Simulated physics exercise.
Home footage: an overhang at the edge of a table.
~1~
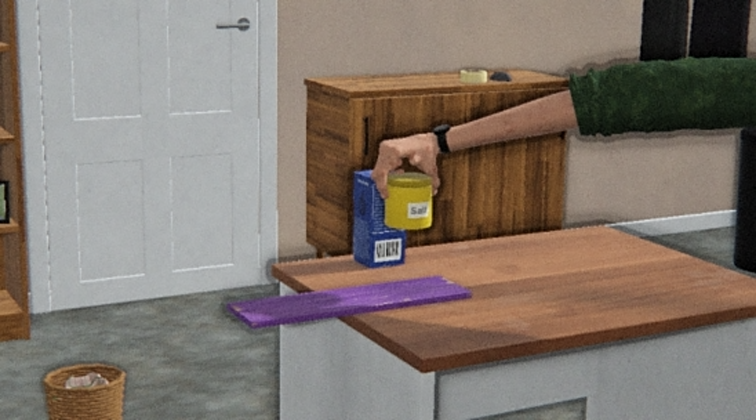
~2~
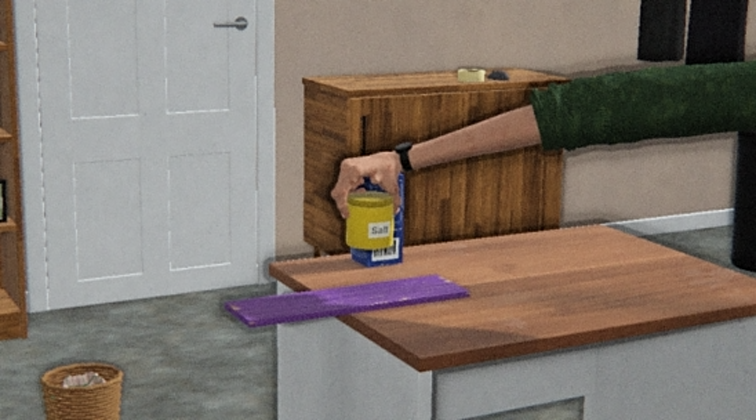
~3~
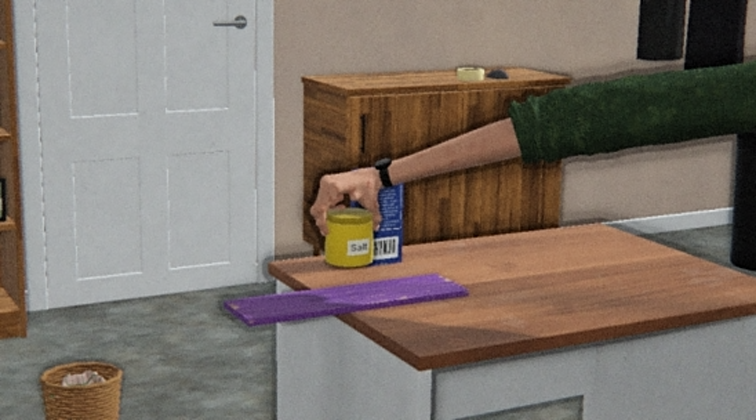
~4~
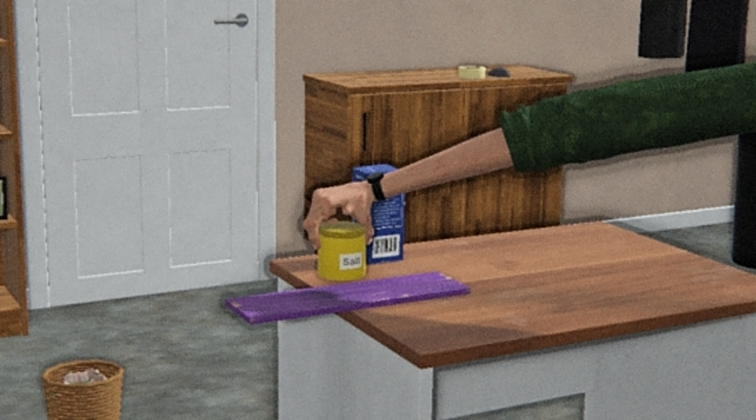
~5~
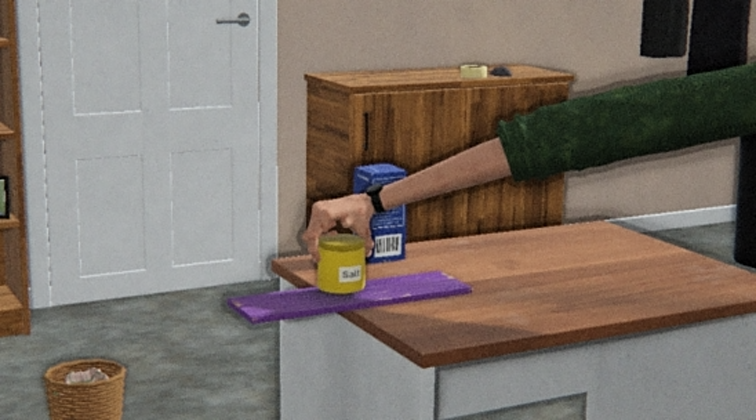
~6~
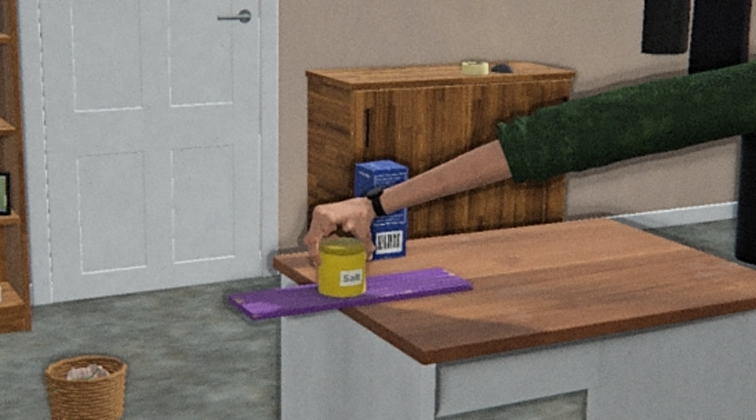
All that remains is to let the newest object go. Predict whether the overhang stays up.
Still on top.
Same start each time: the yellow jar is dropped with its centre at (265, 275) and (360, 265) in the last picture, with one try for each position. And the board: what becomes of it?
Trial 1 - falls; trial 2 - stable.
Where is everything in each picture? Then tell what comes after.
In the first picture, coming down; yellow jar (408, 201); blue carton (380, 218).
In the second picture, coming down; yellow jar (370, 220).
In the third picture, coming down; yellow jar (349, 237).
In the fourth picture, coming down; yellow jar (342, 250); blue carton (378, 214).
In the fifth picture, coming down; yellow jar (341, 263); blue carton (380, 213).
In the sixth picture, in place under the hand; yellow jar (342, 267); blue carton (381, 210).
Then, 0.40 s after the last picture, nothing has stirred.
Then, 1.10 s after the last picture, yellow jar resting near (342, 268).
At rest, all 3 in place. Seen from the same camera at the end, yellow jar near (342, 268). The board stays on the table.
